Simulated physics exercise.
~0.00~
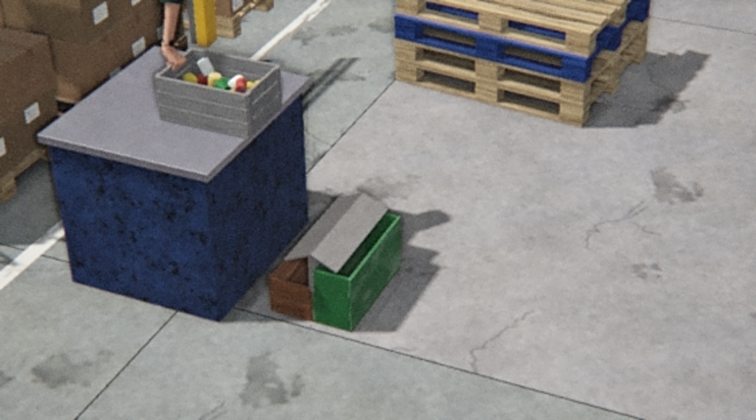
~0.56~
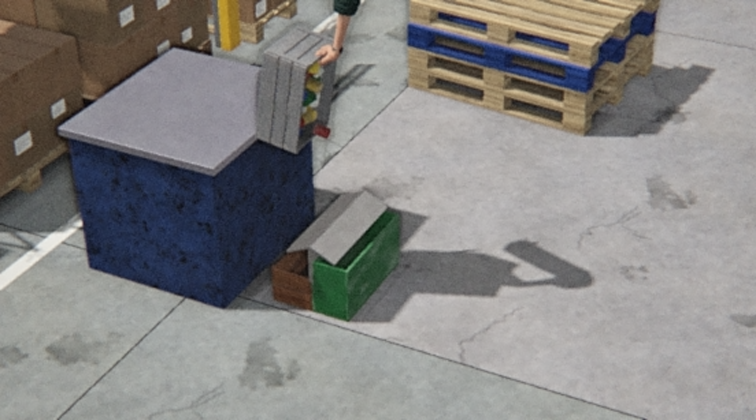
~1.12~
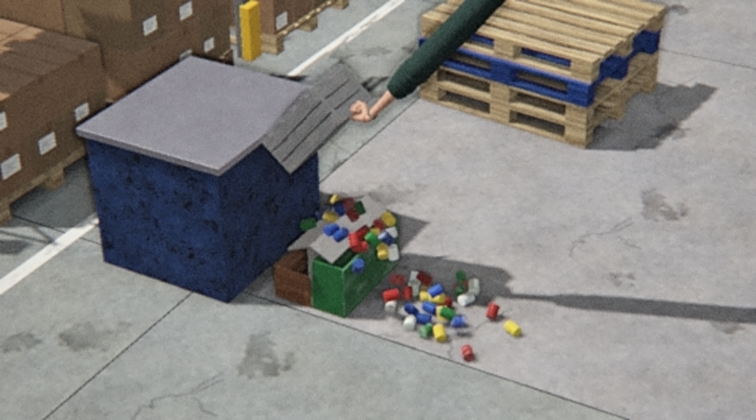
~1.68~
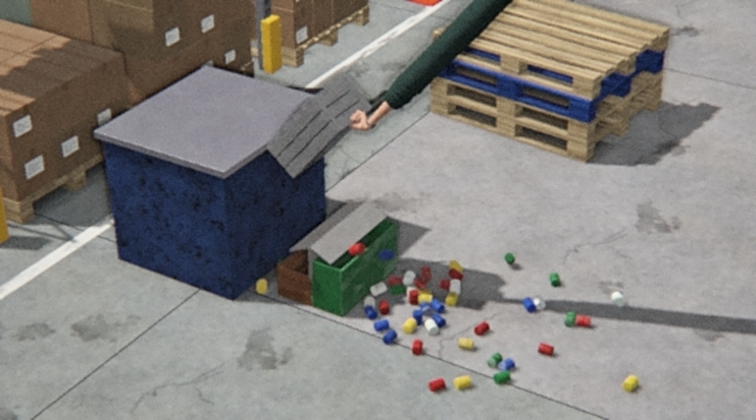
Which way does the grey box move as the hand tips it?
The grey box moves to the right, going from the top of the bench out past its edge.
